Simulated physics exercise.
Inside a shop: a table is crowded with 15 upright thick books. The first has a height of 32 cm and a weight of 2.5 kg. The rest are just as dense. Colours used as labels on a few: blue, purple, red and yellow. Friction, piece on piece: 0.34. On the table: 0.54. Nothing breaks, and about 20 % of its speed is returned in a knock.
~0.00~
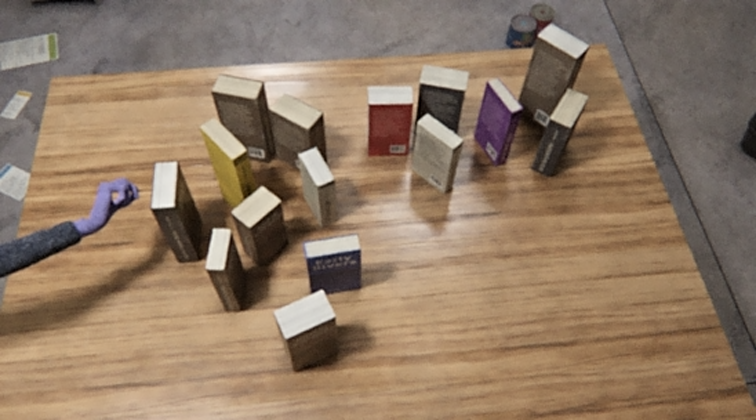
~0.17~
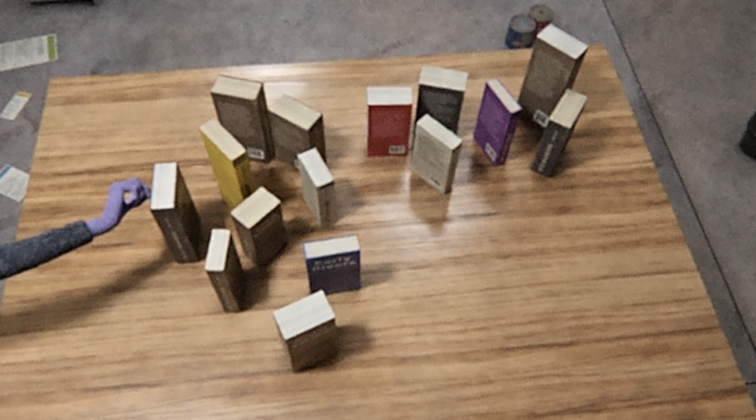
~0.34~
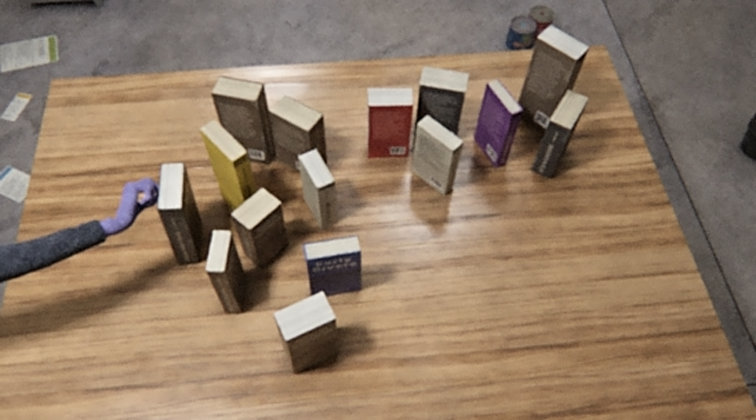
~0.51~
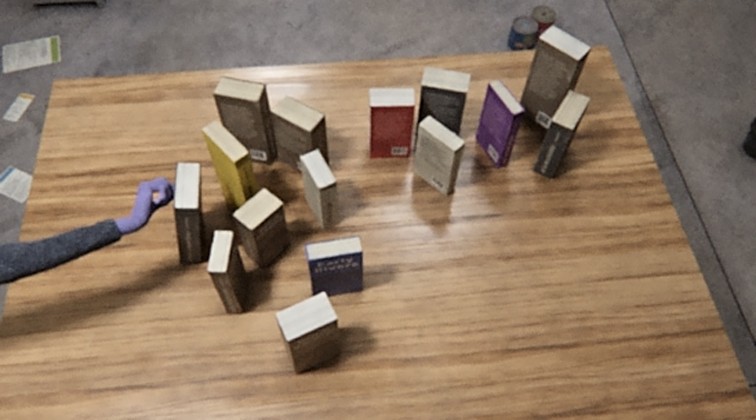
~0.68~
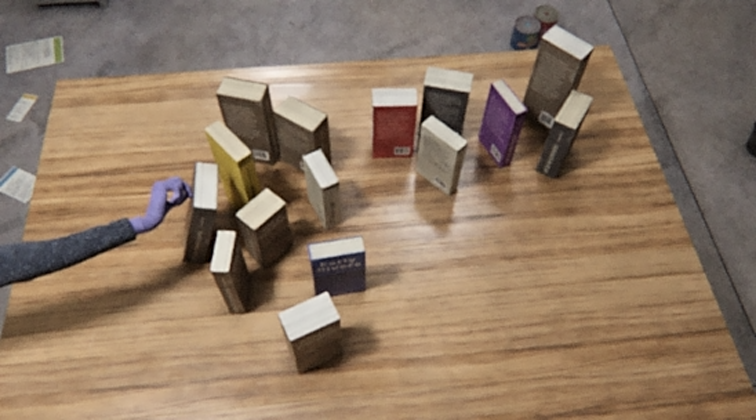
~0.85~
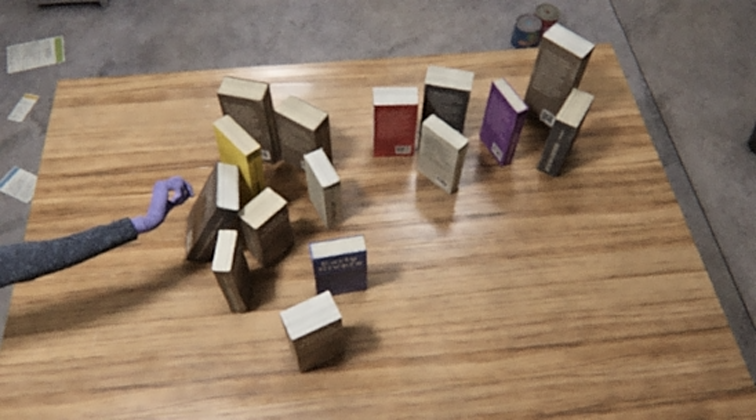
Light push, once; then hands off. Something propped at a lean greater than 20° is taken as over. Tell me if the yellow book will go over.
Tips over.
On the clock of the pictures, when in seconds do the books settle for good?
Close to 2.0 seconds.
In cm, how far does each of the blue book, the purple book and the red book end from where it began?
Blue 0 cm, purple 0 cm, red 0 cm.
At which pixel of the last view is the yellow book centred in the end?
At roughly (293, 163).
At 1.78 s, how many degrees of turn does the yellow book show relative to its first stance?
Some 70 degrees.
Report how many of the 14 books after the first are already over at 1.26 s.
I count 1 at that moment.
After 1.26 s, 1 of the 14 other books over; yellow book 39° from how it stood.
After 1.78 s, 2 of the 14 other books over; yellow book 67° from how it stood.
In the end (2.2 s), 2 of the 14 other books over; yellow book 74° from how it stood; red book unmoved; purple book unmoved. Twelve left standing. From the last view, middles, yellow book near (293, 163), red book near (394, 124).
